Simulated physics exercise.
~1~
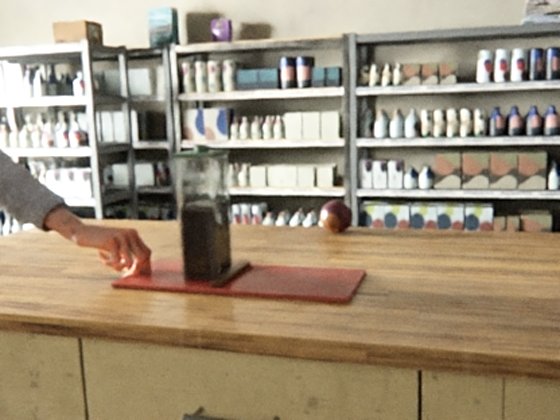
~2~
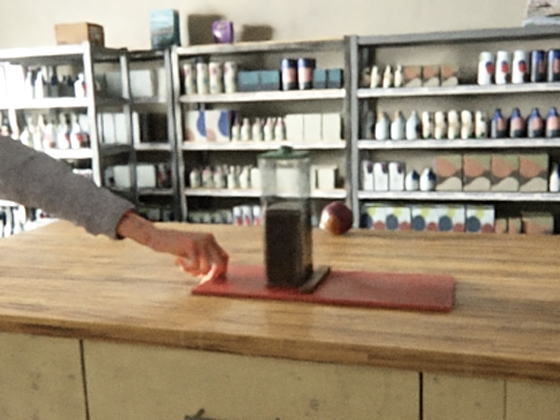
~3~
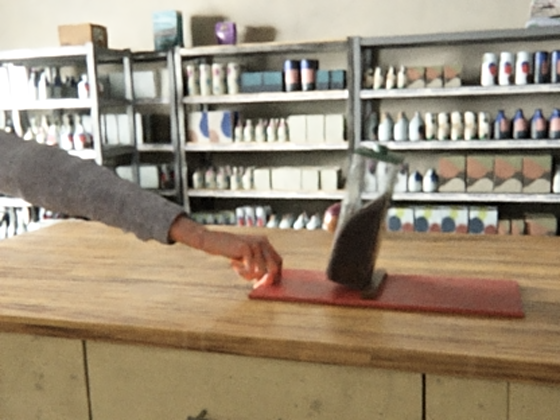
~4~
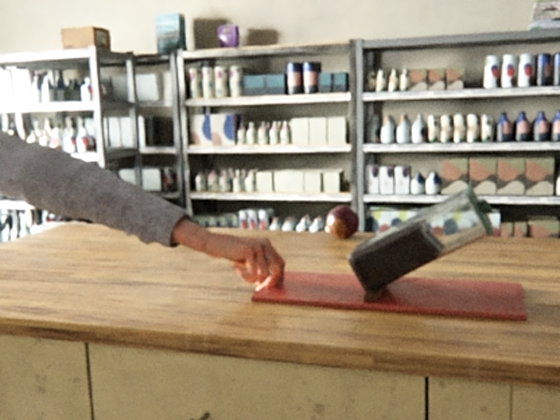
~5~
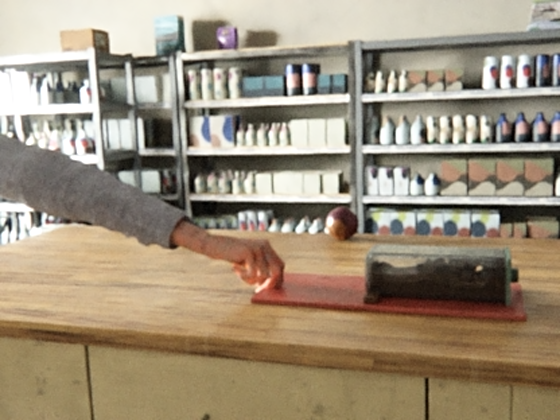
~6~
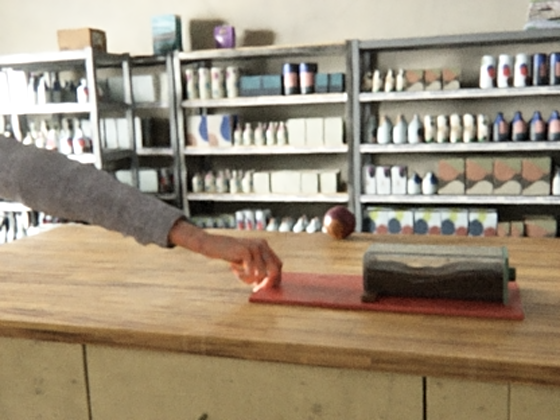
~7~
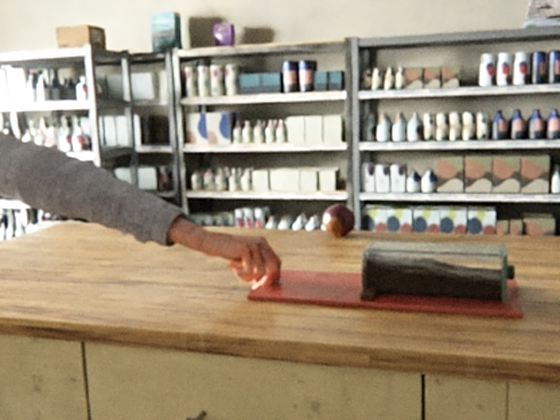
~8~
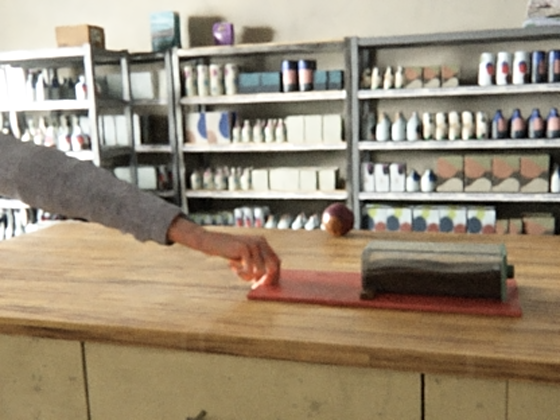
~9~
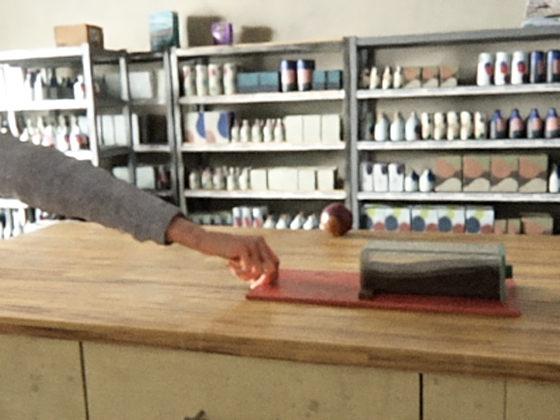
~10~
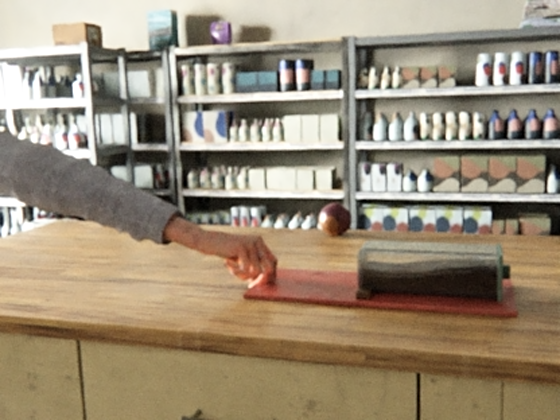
In a room lined with shelves of bottles and boxes, a hand in a grey sleeve holds the left end of a red board on a wooden counter. A clear, capped flask, roughly half full of something dark, stands upright on the board. The arm pushes the board to the right, carrying the flask along. As the board comes to a stop, the flask tips to the right, leans further and topples onto its side. It ends lying on the board, its cap pointing right, while the hand stays at the board's left end.
